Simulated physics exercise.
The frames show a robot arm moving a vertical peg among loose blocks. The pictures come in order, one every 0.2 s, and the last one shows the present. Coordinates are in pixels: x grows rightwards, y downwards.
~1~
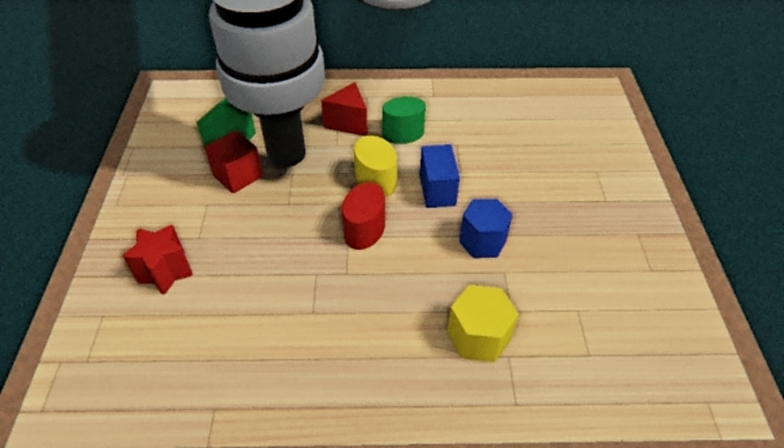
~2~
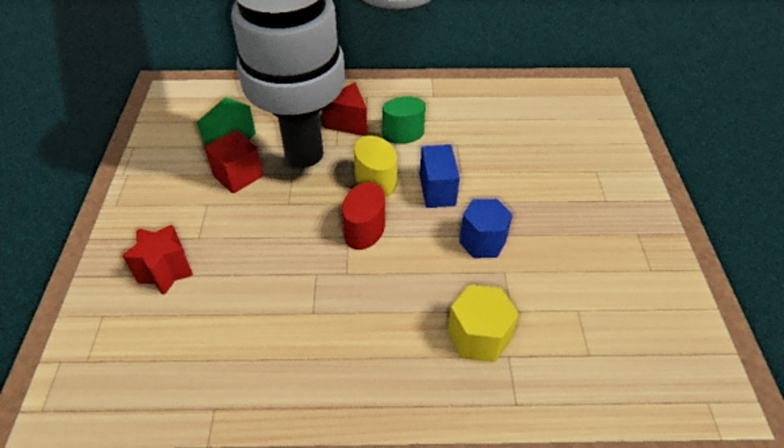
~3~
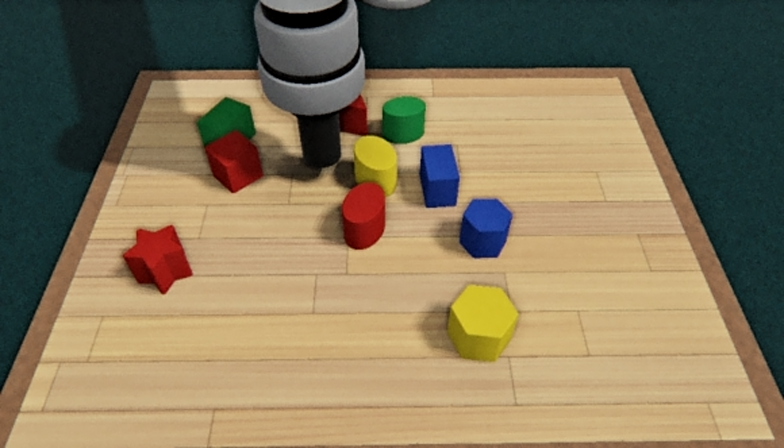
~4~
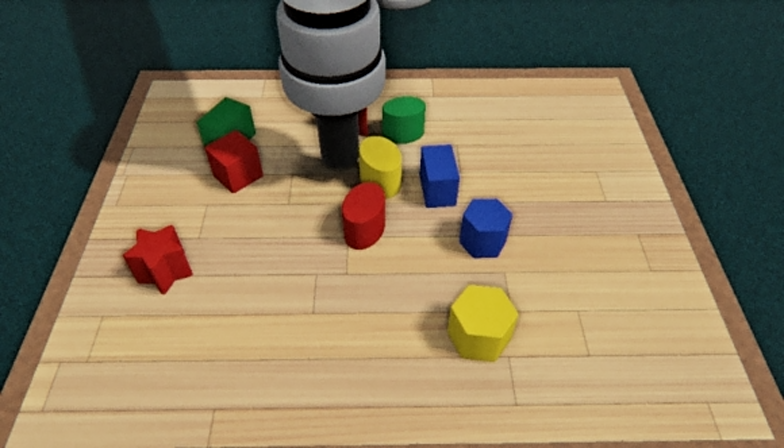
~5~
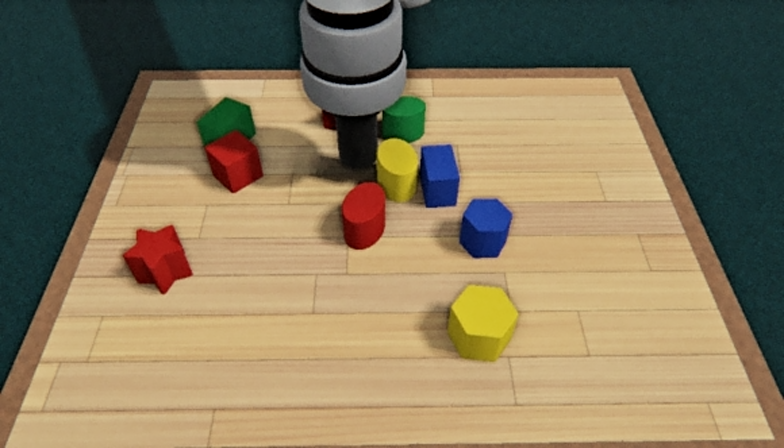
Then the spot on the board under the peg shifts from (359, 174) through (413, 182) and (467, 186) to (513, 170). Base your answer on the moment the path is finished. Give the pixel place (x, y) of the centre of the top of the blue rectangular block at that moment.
For the centre of its top, I'd go with (553, 199).
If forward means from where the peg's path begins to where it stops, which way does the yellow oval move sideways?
It goes right.
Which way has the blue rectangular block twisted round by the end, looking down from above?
Top view: Clockwise.
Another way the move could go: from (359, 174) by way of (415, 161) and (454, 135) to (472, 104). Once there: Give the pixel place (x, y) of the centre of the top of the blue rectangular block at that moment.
About (475, 172).
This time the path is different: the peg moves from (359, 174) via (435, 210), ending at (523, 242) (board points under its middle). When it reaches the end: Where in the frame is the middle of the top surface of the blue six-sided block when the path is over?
Just about (537, 251).
On the path given first. One third of the way, peg at (415, 163); yellow oval at (453, 166), turned 15° clockwise; blue rectangular block at (490, 175).
Two thirds of the way, peg at (471, 167); yellow oval at (507, 176), turned 40° clockwise; blue rectangular block at (540, 193), turned 35° clockwise.
At the end, peg at (517, 151); red oval not moved; yellow oval at (536, 170), turned 85° clockwise; blue rectangular block at (553, 199), turned 60° clockwise.
